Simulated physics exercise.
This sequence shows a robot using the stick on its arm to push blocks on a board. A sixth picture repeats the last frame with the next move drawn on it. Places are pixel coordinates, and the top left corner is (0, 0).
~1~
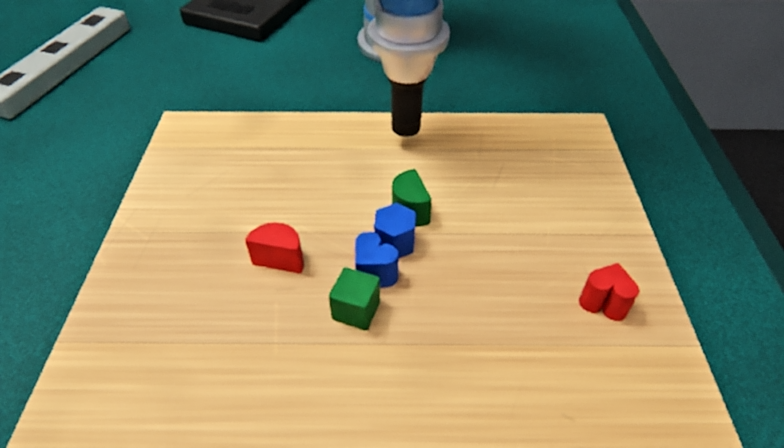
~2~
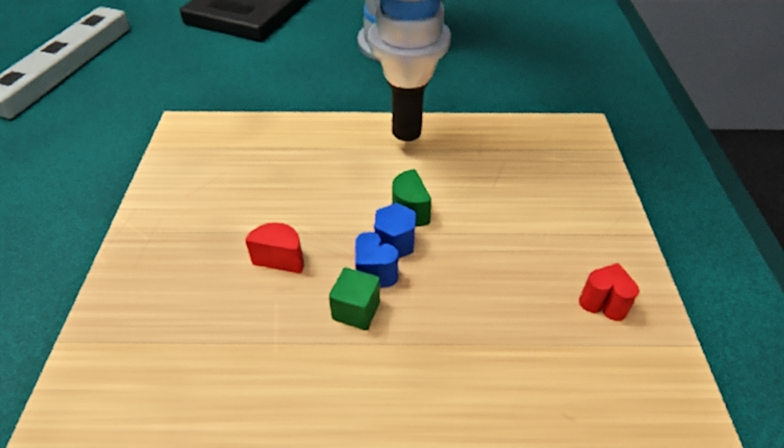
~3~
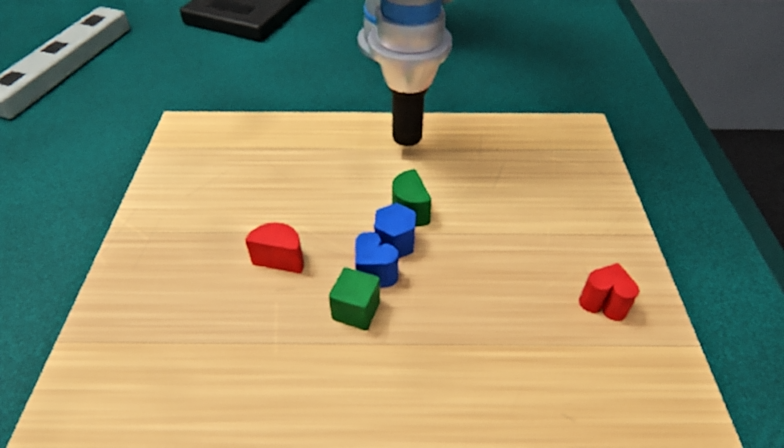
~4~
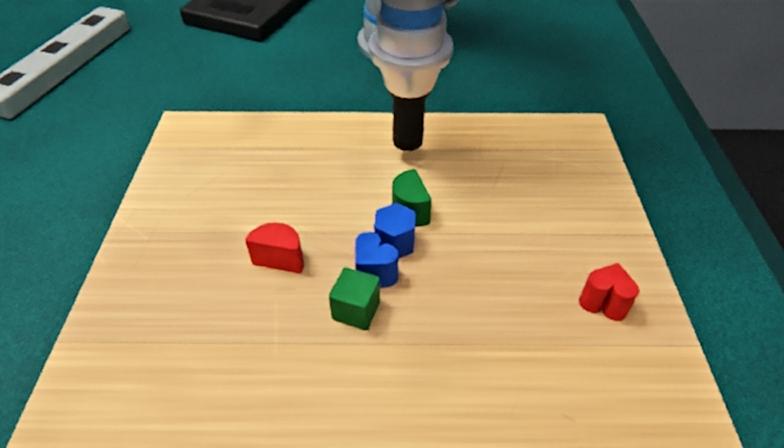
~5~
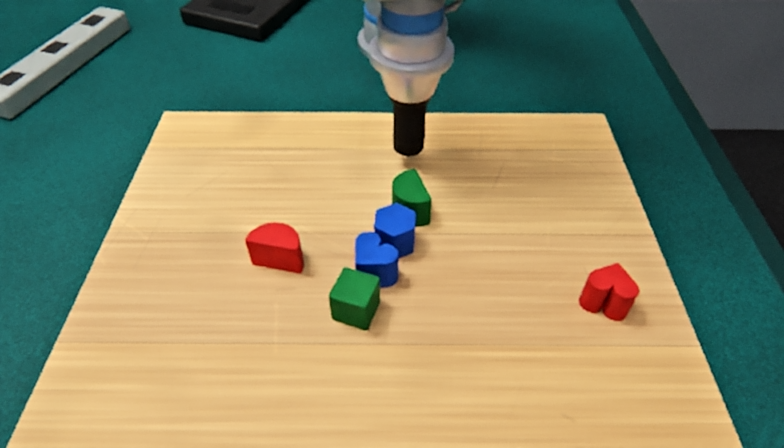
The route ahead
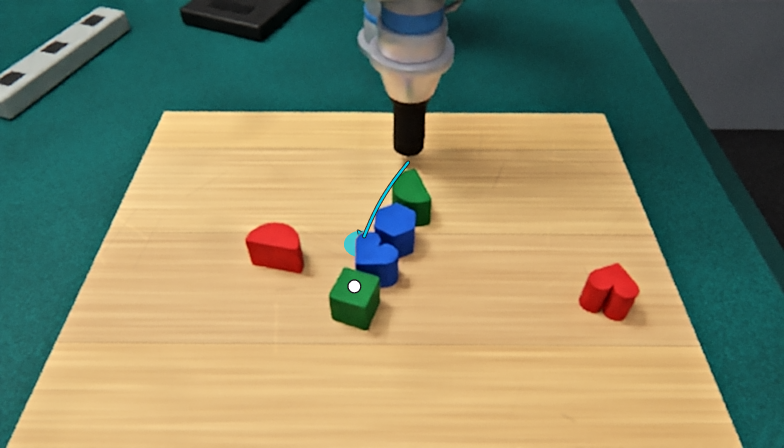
On a wooden board, a robot's black stick moves slightly toward the still, colourful blocks.
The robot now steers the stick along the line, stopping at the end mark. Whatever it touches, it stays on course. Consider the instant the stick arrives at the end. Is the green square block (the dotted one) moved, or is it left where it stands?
The block you're asking about stays where it is.
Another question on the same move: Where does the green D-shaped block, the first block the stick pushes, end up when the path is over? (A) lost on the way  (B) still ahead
A.
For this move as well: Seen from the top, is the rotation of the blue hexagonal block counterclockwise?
I believe so.
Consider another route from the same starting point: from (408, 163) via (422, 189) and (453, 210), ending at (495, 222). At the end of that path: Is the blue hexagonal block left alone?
In short: No.
The drawn path runs from (408, 163) over (382, 199) to (361, 244); the dot is on the green square block.
The first path, step by step. One third of the way, stick at (390, 172); nothing pushed yet.
Two thirds of the way, stick at (374, 198); green D-shaped block at (413, 190).
At the end, stick at (360, 229); green square block not moved; blue hexagonal block at (397, 227), turned 40° anticlockwise; green D-shaped block at (413, 190).
